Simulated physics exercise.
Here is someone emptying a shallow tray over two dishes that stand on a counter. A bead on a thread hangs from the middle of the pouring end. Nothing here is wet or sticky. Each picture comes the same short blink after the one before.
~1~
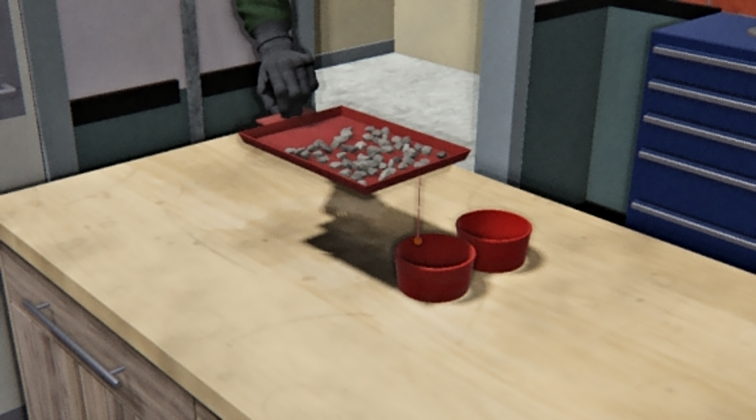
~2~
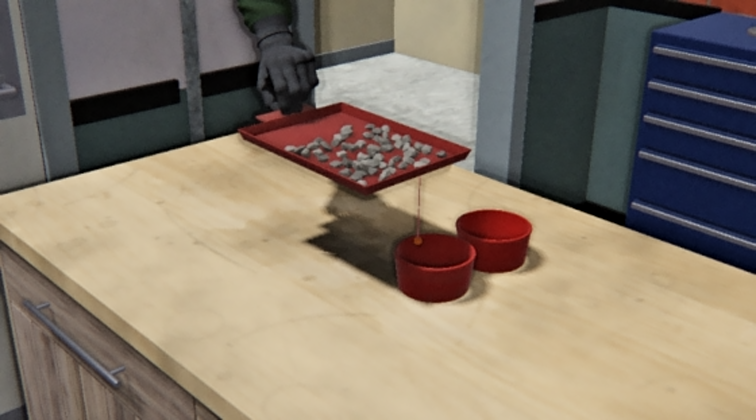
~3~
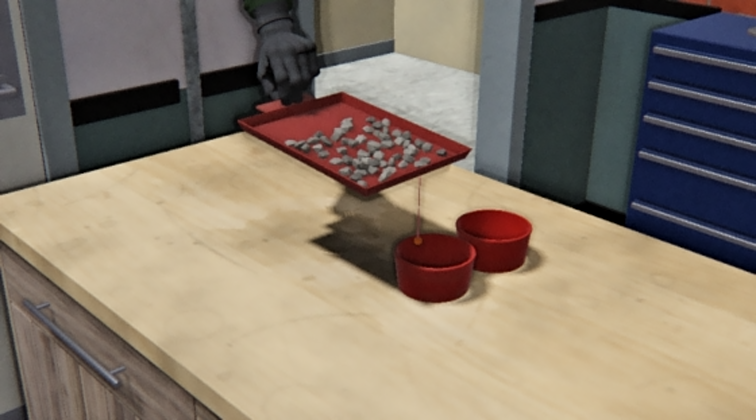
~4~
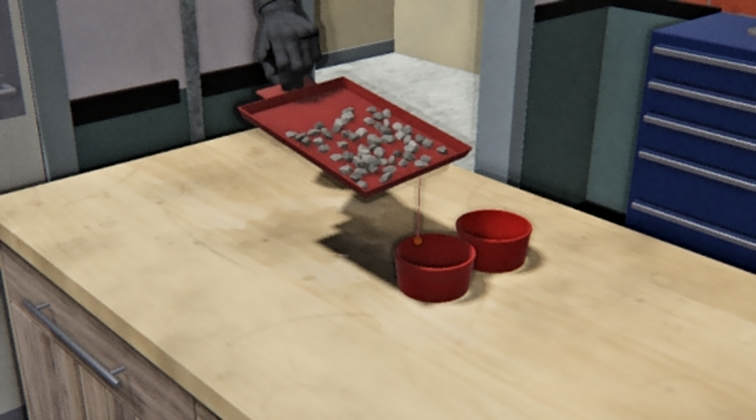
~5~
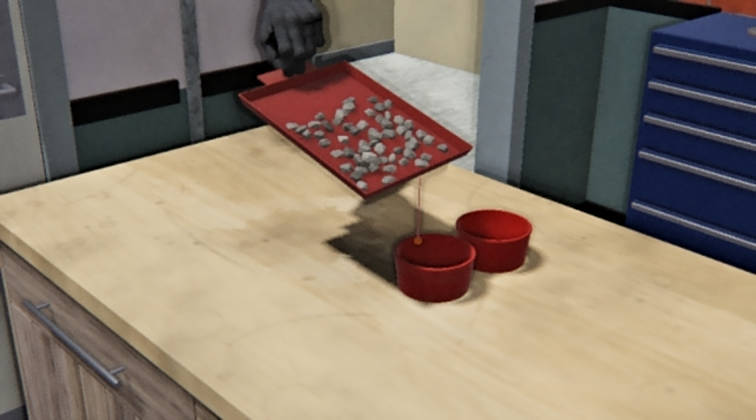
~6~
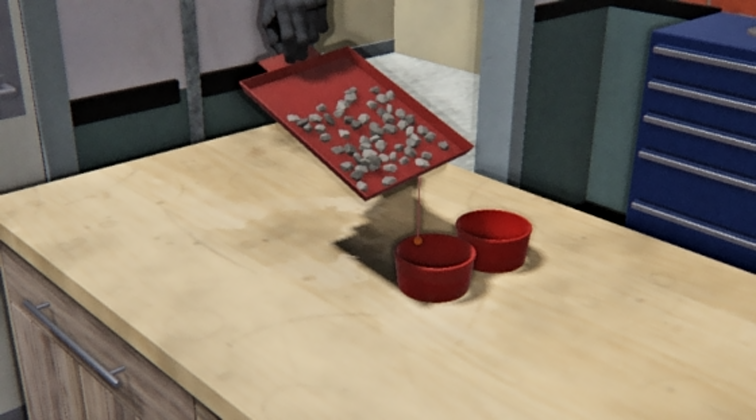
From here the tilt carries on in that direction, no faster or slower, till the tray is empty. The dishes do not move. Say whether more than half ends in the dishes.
In the dishes lies only the smaller part of it.
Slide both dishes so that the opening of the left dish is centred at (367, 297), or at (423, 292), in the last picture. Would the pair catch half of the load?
In turn: Above a half; the smaller part.
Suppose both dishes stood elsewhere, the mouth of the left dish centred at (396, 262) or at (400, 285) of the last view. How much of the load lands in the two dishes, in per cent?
Roughly 40 per cent, and 80 per cent.
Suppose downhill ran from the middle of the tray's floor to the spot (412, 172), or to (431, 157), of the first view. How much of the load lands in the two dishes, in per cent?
Roughly 30 per cent, and 50 per cent.
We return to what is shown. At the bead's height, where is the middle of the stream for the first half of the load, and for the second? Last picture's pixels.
First near (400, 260), later near (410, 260).
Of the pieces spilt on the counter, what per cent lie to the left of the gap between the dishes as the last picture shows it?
It comes to 90 per cent or so.
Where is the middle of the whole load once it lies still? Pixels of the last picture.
Near (397, 317).
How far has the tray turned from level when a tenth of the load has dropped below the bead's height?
At some 75 degrees.
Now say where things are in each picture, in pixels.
In the first picture, corners of the pouring end near (366, 184) and (466, 149), level; middle of the load near (373, 156), bits of gravel; left dish near (463, 279); right dish near (522, 250); bead on its thread near (418, 241).
In the second picture, corners of the pouring end near (366, 184) and (466, 149), level; middle of the load near (373, 155).
In the third picture, corners of the pouring end near (366, 186) and (466, 148), tipped barely, lowest at the left corner; middle of the load near (373, 152).
In the fourth picture, corners of the pouring end near (367, 188) and (467, 147), tipped a little, lowest at the left corner; middle of the load near (373, 147).
In the fifth picture, corners of the pouring end near (367, 190) and (468, 146), tipped clearly, lowest at the left corner; middle of the load near (374, 143).
In the sixth picture, corners of the pouring end near (367, 192) and (469, 145), tipped clearly, lowest at the left corner; middle of the load near (375, 139); left dish near (463, 279); right dish near (522, 250).
Shortly afterwards, tray tipped steeply; all but a few on the tray; a little in the air.
Next, tray tipped past a quarter turn; a little in the left dish; near two thirds outside both; near a quarter in the air.
Some moments later, tray tipped past a quarter turn; near a quarter in the left dish; the bulk outside both.
In the end, tray tipped past a quarter turn; near a quarter in the left dish; none at all in the right dish; the bulk outside both.
